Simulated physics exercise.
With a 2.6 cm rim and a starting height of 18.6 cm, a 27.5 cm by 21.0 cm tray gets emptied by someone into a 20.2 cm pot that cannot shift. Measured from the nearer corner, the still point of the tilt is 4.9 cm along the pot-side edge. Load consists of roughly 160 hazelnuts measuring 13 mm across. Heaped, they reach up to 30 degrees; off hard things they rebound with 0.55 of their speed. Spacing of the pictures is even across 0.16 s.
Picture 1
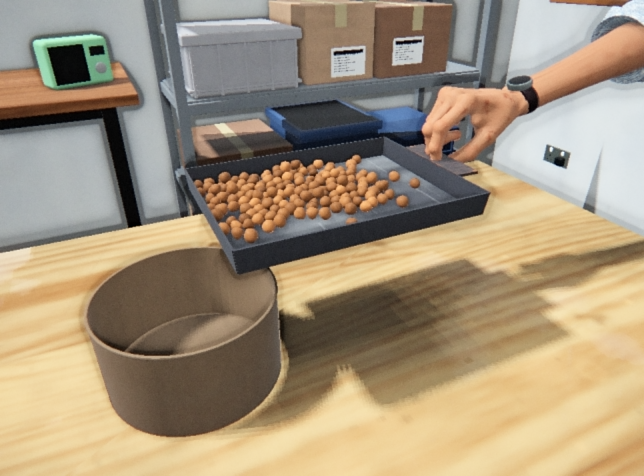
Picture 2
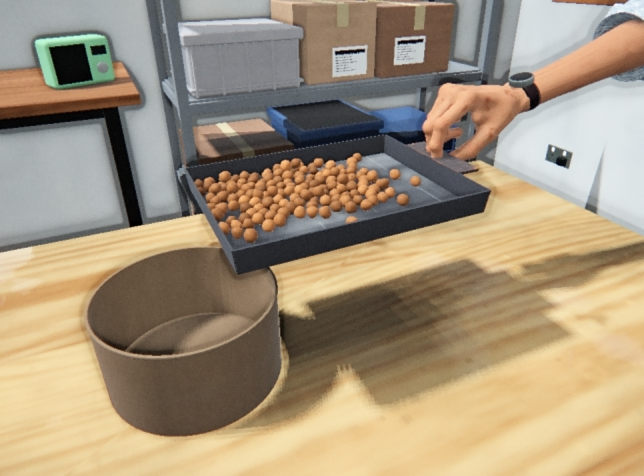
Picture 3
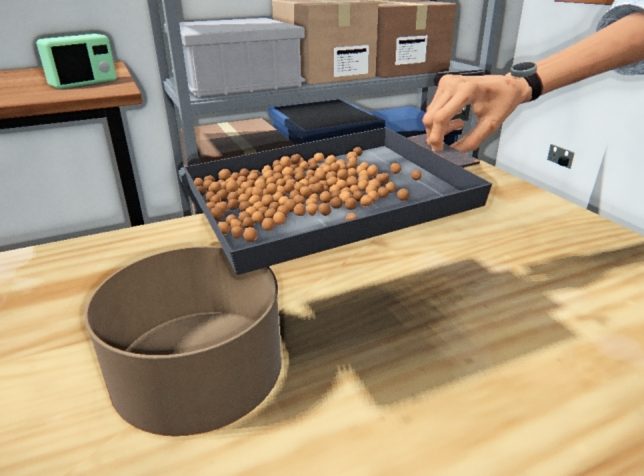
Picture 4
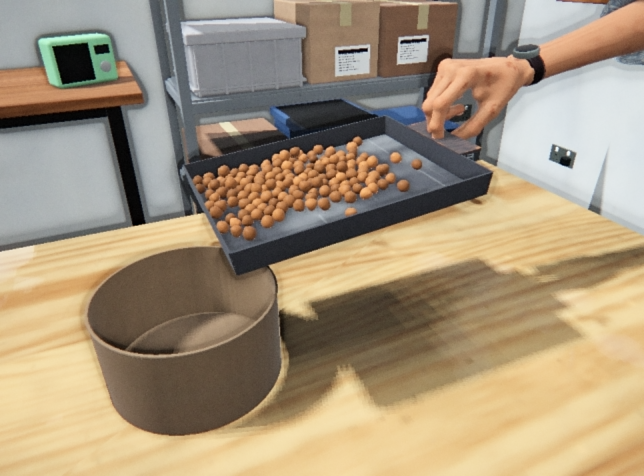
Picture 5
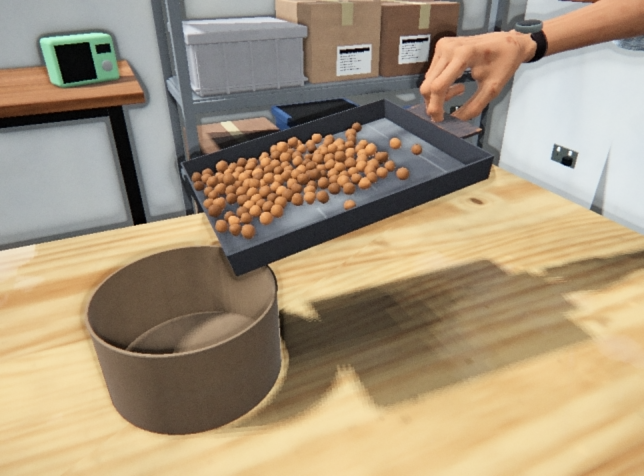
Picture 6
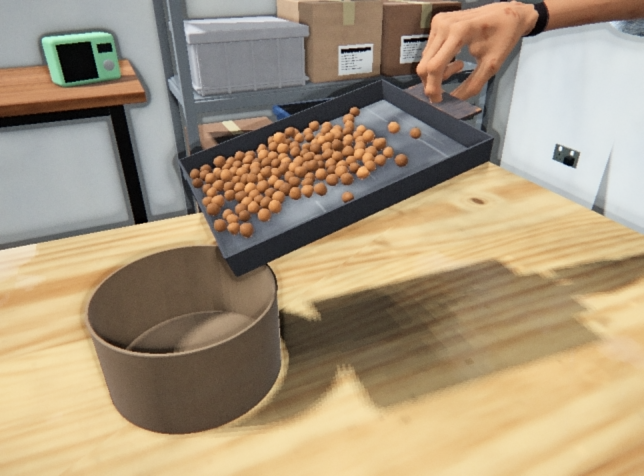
On a wooden table in a room with shelving, a dark tray of small round brown pieces sits level above the right side of an open brown pot, a hand near its far edge. The tray then slowly tilts, its right side rising as the hand lifts, while the pieces barely shift.
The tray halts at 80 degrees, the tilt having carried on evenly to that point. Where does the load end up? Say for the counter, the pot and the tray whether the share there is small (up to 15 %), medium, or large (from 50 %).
Counter: Medium. Pot: Medium. Tray: Medium.
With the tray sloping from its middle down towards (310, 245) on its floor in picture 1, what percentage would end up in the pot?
The share would be about 0 percent.
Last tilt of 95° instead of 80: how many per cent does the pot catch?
In that case some 55 per cent.
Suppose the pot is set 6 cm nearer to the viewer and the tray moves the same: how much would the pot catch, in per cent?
Close to 65 per cent, then.
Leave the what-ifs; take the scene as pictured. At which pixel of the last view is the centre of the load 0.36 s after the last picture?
Near (213, 173).
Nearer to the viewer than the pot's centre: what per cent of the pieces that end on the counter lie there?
Some 100 per cent.
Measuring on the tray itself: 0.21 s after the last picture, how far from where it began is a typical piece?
I'd say close to 3 centimetres.
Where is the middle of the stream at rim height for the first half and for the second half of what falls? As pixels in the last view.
Early: About (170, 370); late: About (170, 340).
Then, 0.21 s after the last picture, tilt 48 degrees; the tray holds 100 %, the pot 0 %.
Then, 0.36 s after the last picture, tilt 71 degrees; the tray holds 100 %, the pot 0 %.
Then, 0.63 s after the last picture, tilt 80 degrees; the tray holds 55 %, the pot 10 %.
In the end, counter 35 %, pot 35 %, tray 30 %.
